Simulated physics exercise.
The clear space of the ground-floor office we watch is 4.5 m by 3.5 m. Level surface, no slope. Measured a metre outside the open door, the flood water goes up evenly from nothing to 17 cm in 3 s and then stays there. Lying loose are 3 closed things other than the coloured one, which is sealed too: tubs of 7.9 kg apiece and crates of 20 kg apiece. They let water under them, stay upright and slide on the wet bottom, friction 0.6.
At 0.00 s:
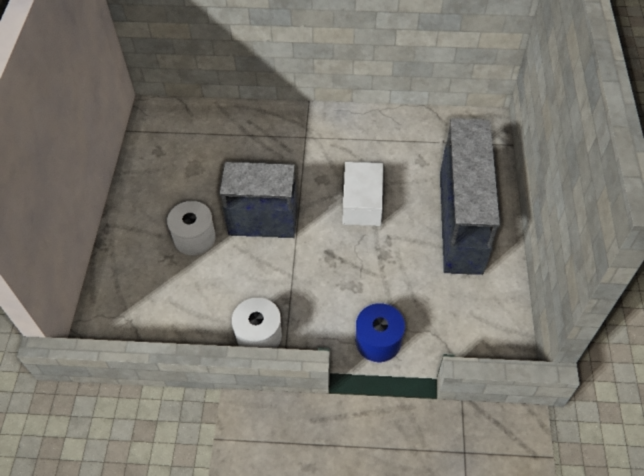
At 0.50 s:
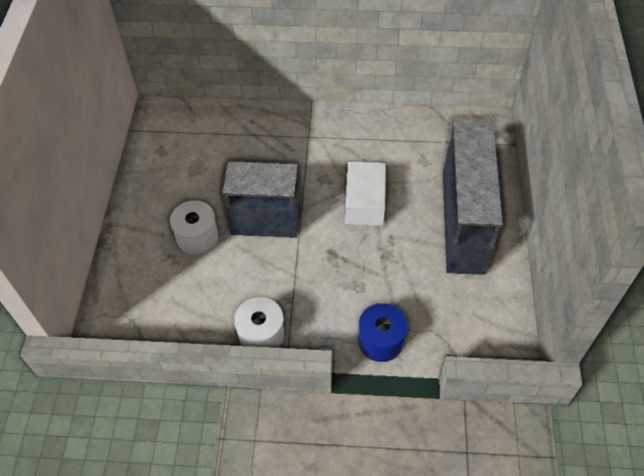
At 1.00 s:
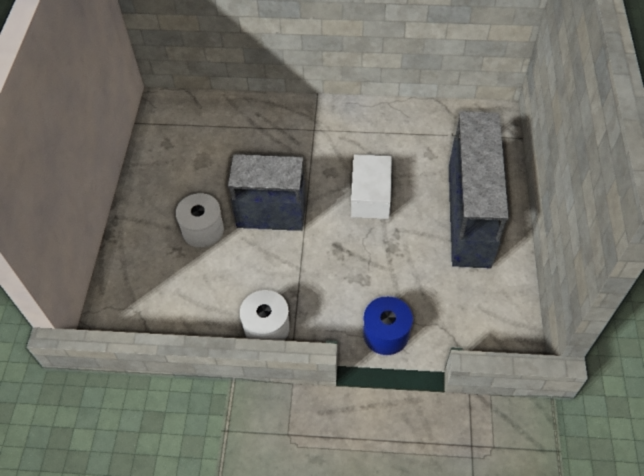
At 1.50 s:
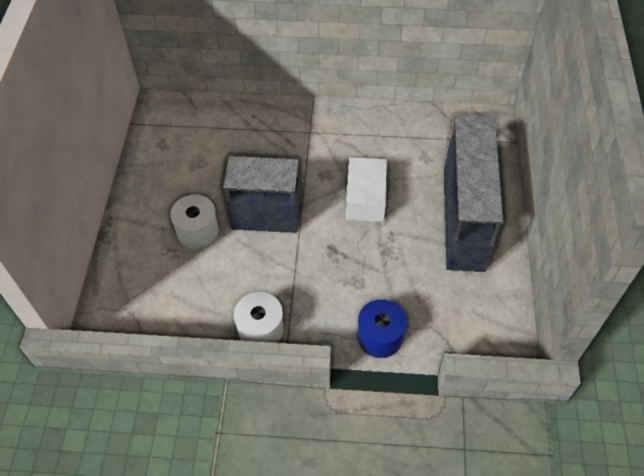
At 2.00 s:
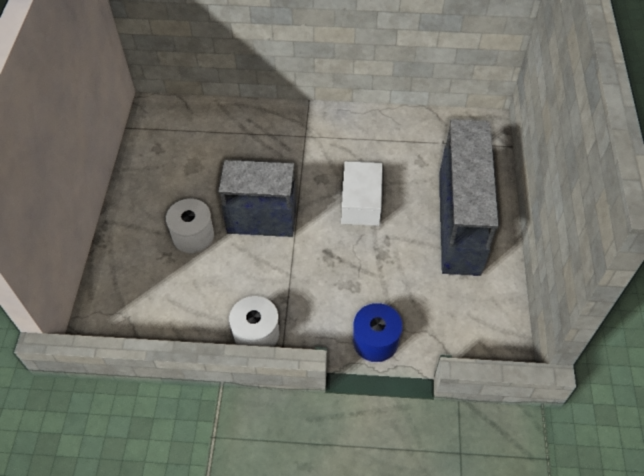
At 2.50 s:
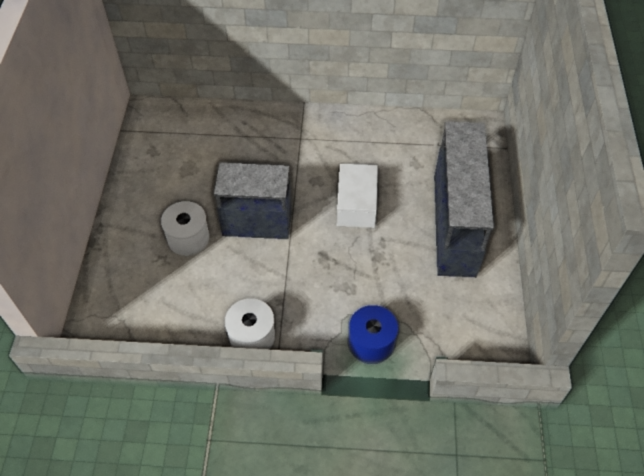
A blue tub and other loose objects stay still inside a walled, open-topped room.
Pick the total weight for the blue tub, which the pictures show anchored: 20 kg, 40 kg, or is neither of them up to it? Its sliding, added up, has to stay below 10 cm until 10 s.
40 kg is needed.
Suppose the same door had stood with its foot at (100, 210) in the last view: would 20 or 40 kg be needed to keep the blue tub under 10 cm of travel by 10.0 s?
Moved there, the light choice works.
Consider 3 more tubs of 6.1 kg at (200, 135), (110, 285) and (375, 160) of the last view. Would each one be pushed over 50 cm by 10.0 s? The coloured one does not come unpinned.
The first comes out below the threshold, the second below the threshold, the third below the threshold.
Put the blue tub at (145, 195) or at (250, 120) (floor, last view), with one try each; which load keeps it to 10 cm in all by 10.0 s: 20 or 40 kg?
At the first spot the lesser mass is plenty, at the second the lesser mass is plenty.
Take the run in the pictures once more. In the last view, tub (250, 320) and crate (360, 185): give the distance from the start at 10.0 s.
Shifts: 20 cm / 0 cm.
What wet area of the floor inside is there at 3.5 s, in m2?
That flooded area is roughly 3.0 m2.
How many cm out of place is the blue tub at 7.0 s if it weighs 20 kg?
About 30 cm.
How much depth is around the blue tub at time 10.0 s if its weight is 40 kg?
About 7 cm.
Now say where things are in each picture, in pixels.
The first frame shows the blue tub at (380, 325), on the bottom; water covers 0.0 m2; 0 of 4 have shifted.
The second frame shows the blue tub at (383, 325) rests on the ground; water covers 0.0 m2; 0 of 4 have shifted.
The third frame shows the blue tub at (388, 318) rests on the ground; water covers 0.0 m2; 0 of 4 have shifted.
The fourth frame shows the blue tub at (382, 321) rests on the ground; 0.0 m2 under water; 0 of 4 have shifted.
The fifth frame shows the blue tub at (378, 325) rests on the ground; 0.0 m2 under water; 0 of 4 have shifted.
The sixth frame shows the blue tub at (374, 327) rests on the ground; water covers 0.3 m2; 0 of 4 have shifted.
After 3.5 s the blue tub would be 5 cm from its start with 20 kg and 0 cm from its start with 40 kg; 7 cm of water round it then.
After 4.5 s the blue tub would be 26 cm from its start with 20 kg and 0 cm from its start with 40 kg; 7 cm of water round it then.
After 7.0 s the blue tub would be 26 cm from its start with 20 kg and 0 cm from its start with 40 kg; 7 cm of water round it then.
After 10.0 s the blue tub would be 26 cm from its start with 20 kg and 0 cm from its start with 40 kg; 7 cm of water round it then.
